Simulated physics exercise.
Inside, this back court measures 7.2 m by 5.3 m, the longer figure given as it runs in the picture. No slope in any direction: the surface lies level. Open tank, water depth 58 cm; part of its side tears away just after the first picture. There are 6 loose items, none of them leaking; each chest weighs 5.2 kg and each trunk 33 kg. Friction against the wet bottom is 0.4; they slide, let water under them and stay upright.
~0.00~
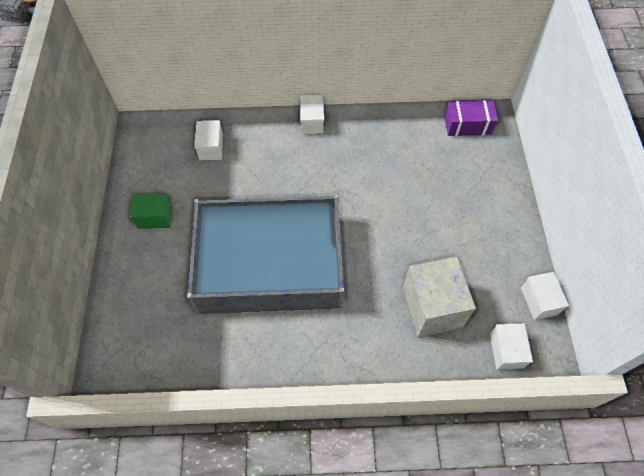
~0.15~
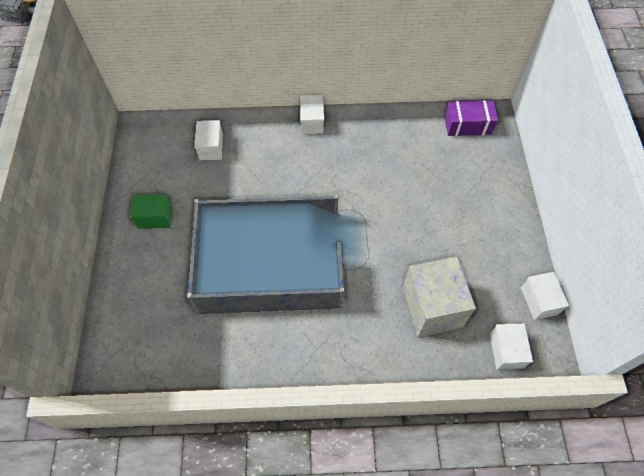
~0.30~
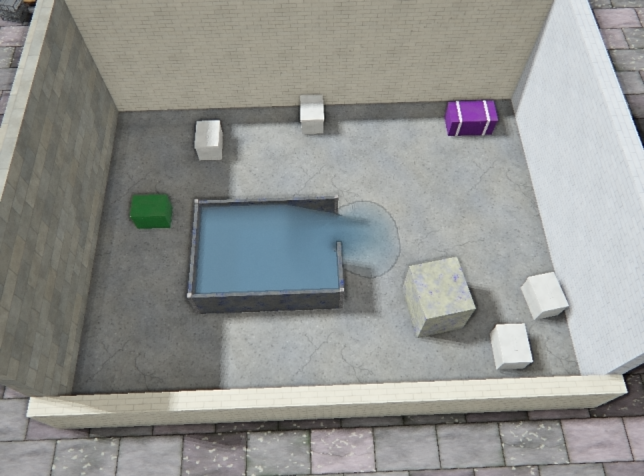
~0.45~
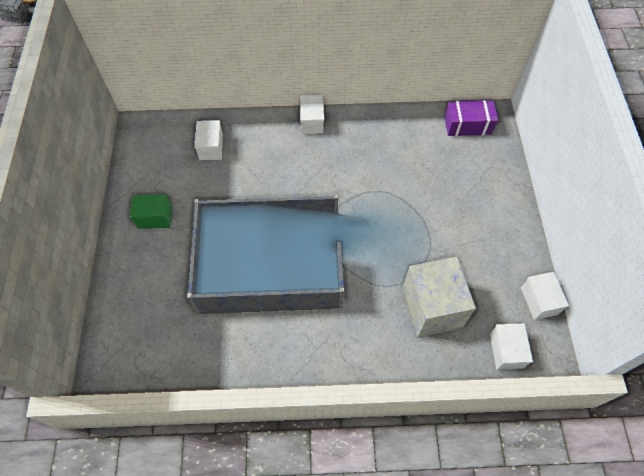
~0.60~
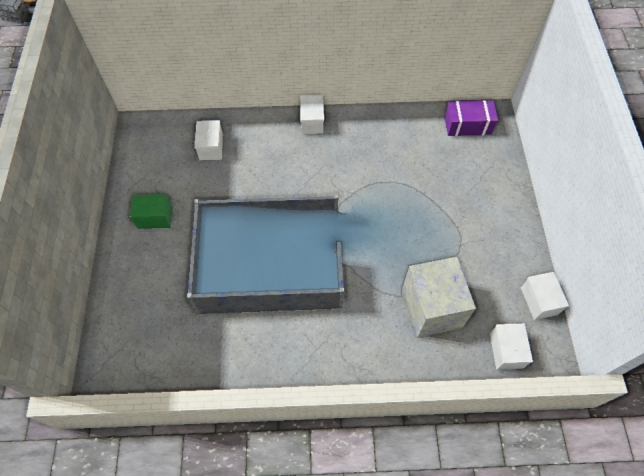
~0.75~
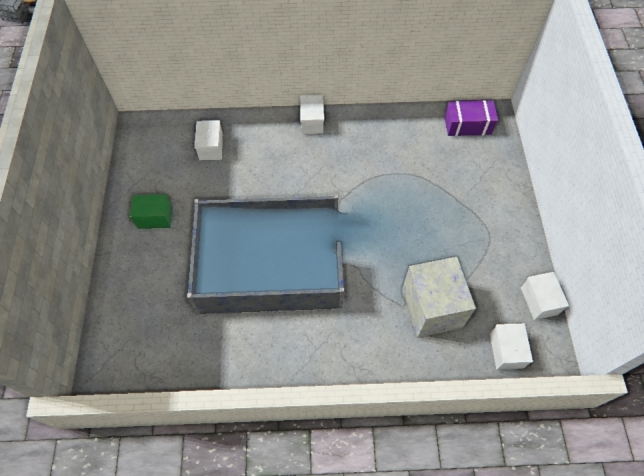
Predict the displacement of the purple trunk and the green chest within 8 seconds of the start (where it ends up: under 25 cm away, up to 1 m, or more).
Result - purple trunk: Large displacement; green chest: Almost no movement.
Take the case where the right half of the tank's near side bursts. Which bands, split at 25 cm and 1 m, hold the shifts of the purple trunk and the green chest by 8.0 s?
Well, the purple trunk basically stays there and the green chest goes a long way.
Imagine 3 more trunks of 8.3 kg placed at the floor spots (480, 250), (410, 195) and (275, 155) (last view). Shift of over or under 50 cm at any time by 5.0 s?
In sequence: Goes beyond; goes beyond; stays within.
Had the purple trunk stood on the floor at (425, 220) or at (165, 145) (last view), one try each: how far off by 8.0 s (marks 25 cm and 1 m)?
Order of tries: It is flushed away; it keeps its spot.
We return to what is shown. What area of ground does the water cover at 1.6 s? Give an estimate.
Wet: Near 14 m2.
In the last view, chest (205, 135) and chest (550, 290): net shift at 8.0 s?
The first ends 100 cm from its start, the second 200 cm.
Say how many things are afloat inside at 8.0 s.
The number is 3.
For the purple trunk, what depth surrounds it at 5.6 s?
8 cm, roughly.
After 1.6 s the purple trunk is near (473, 111), 0.0 m from its start, aground; the green chest is near (149, 206), 0.0 m from its start, aground; 0 afloat.
After 3.6 s the purple trunk is near (472, 103), 0.1 m from its start, afloat; the green chest is near (149, 206), 0.0 m from its start, aground; 2 afloat.
After 5.6 s the purple trunk is near (386, 100), 1.5 m from its start, aground; the green chest is near (149, 206), 0.0 m from its start, aground; 2 afloat.
After 8.0 s the purple trunk is near (332, 106), 2.5 m from its start, aground; the green chest is near (141, 208), 0.1 m from its start, aground; 3 afloat.
